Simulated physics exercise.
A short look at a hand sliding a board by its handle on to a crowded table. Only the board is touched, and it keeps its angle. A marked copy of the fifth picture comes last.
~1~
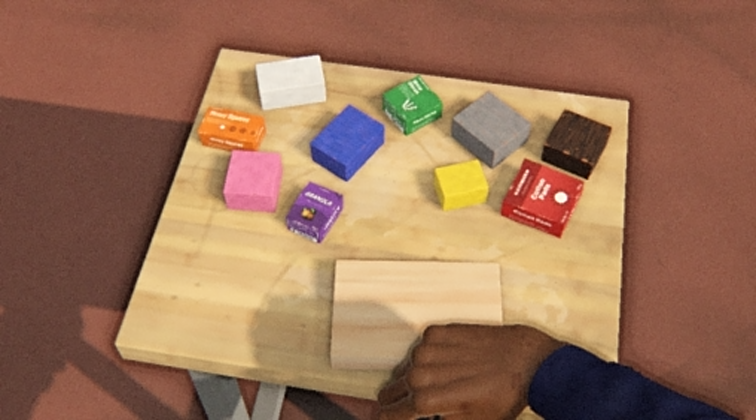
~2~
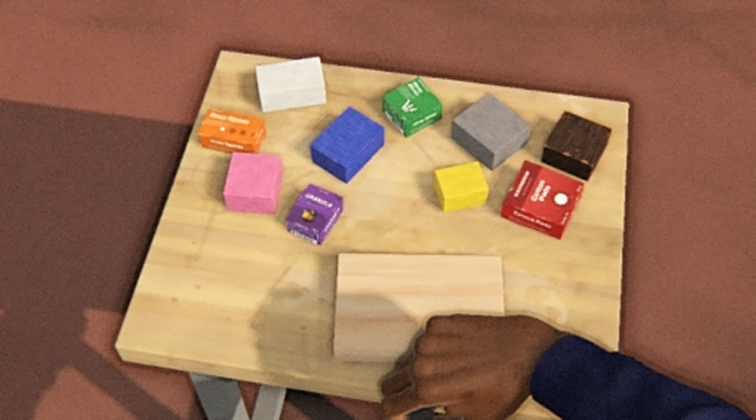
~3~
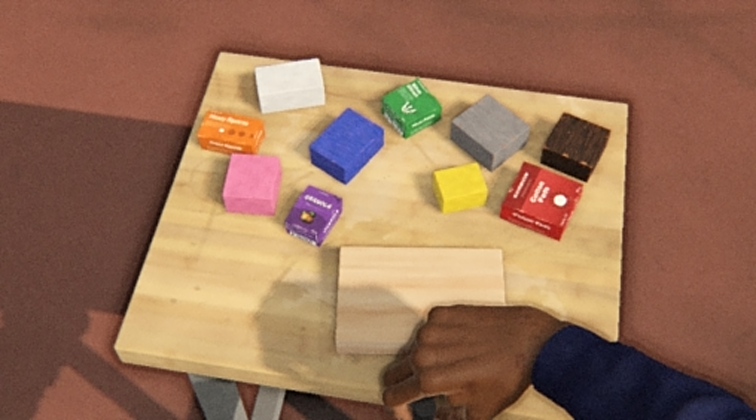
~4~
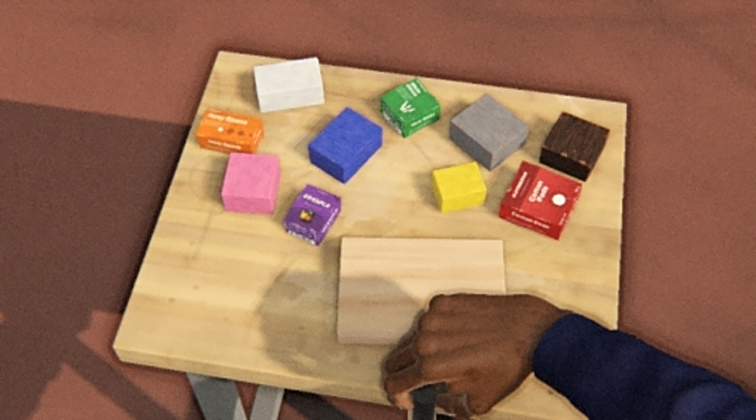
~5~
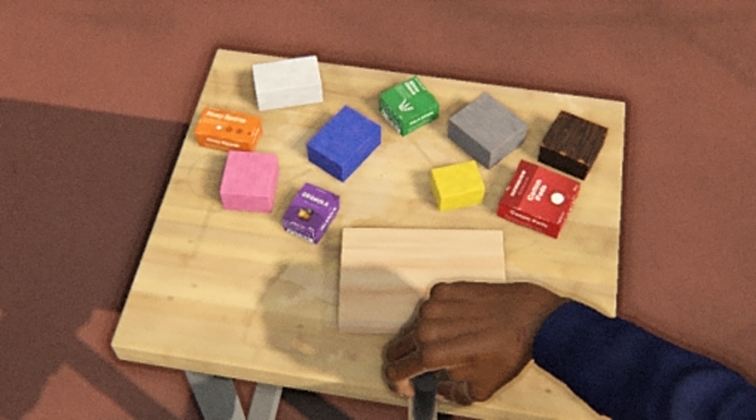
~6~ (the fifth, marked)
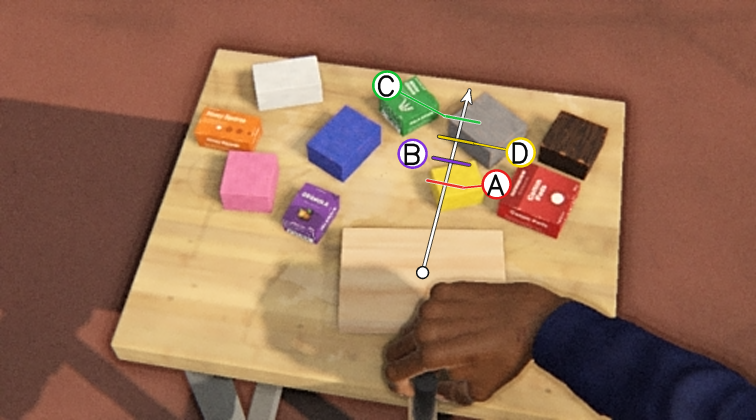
A hand in a dark blue sleeve slowly sliding a pale wooden board slightly forward on a table of colourful blocks and packets.
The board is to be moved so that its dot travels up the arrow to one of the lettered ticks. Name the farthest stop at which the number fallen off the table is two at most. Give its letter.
It can go as far as C.
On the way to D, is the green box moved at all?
Yes.
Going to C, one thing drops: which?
The grey block goes over.
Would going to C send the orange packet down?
No.
On the marked copy, A at (446, 184); B at (451, 161); C at (462, 120); D at (457, 140); the arrow from (423, 273) to (470, 90); the white dot at (423, 273).
Taking C. A third of the way, board (438, 221); black block (579, 140); red box (550, 183).
Two thirds of the way, board (451, 166); black block (607, 132); grey block (494, 98).
When it is over, board (461, 129); grey block over the edge; black block (618, 131); one fallen.
As for the rest, A is within the limit but short; B is within the limit but short; D is within the limit but short.
